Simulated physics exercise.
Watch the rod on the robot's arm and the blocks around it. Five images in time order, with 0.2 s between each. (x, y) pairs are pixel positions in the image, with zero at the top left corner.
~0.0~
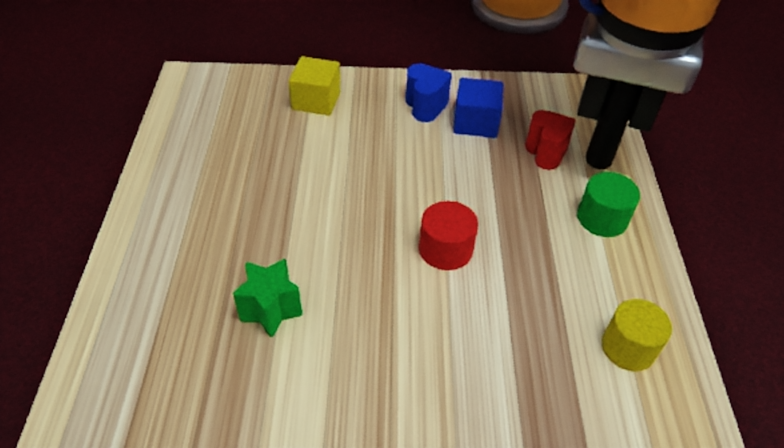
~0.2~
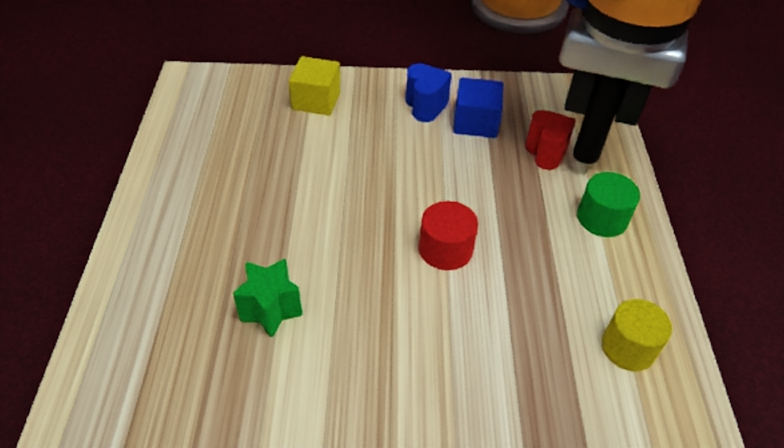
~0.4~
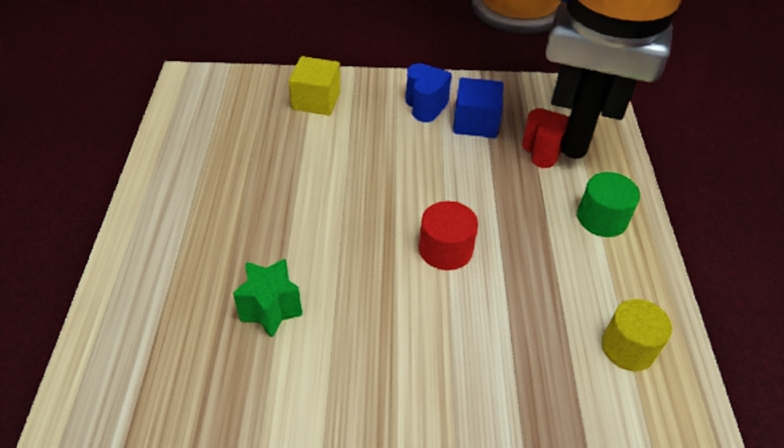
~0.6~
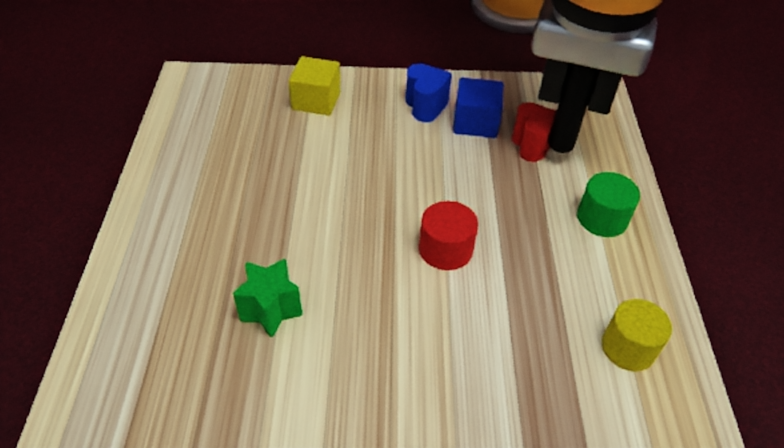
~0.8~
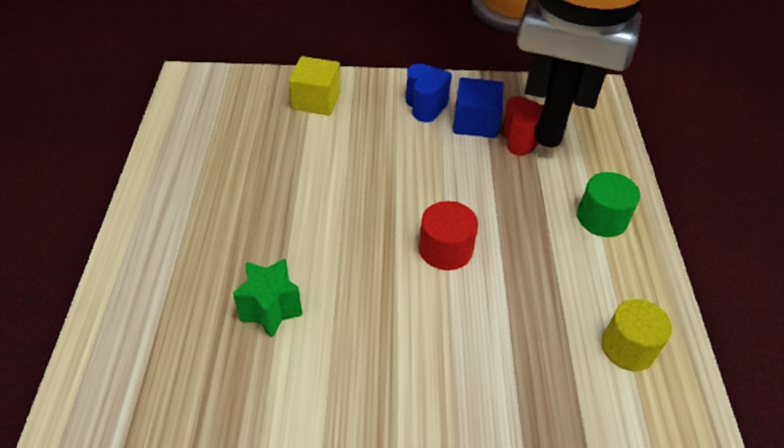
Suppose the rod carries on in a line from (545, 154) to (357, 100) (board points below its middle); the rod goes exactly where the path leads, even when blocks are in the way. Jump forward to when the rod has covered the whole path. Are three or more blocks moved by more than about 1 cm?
Answer: Yes.
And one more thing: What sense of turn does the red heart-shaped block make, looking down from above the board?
From above, it turns clockwise.
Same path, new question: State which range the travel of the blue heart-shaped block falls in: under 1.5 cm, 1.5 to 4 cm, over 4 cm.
More than 4 cm.
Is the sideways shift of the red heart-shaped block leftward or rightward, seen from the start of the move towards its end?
Answer: Right.
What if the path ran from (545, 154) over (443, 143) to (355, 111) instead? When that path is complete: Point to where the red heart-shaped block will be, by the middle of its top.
It comes to (488, 99).
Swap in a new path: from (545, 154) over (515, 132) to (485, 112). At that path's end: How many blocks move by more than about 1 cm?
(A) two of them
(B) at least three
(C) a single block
The correct letter is B.
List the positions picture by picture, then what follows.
The first picture shows tip of the rod (598, 162), middles of tops, yellow square block (314, 71), blue heart-shaped block (428, 77), blue square block (481, 92), red heart-shaped block (554, 124).
The second picture shows rod (586, 157), nothing pushed.
The third picture shows rod (573, 151), red heart-shaped block (550, 122).
The fourth picture shows rod (561, 146), red heart-shaped block (539, 117).
The fifth picture shows rod (548, 140), yellow square block (314, 71), blue heart-shaped block (428, 77), blue square block (481, 92), red heart-shaped block (527, 111).
On the path given first. One third of the way, rod (481, 122); blue heart-shaped block (409, 69); blue square block (447, 77); red heart-shaped block (488, 87), turned 50° clockwise.
Two thirds of the way, rod (417, 104); blue heart-shaped block (381, 53); blue square block (426, 63), turned 60° clockwise; red heart-shaped block (489, 86), turned 60° clockwise.
At the end, rod (357, 87); yellow square block unmoved; blue heart-shaped block (381, 53), turned 15° anticlockwise; blue square block (423, 62), turned 75° clockwise; red heart-shaped block (489, 86), turned 60° clockwise.
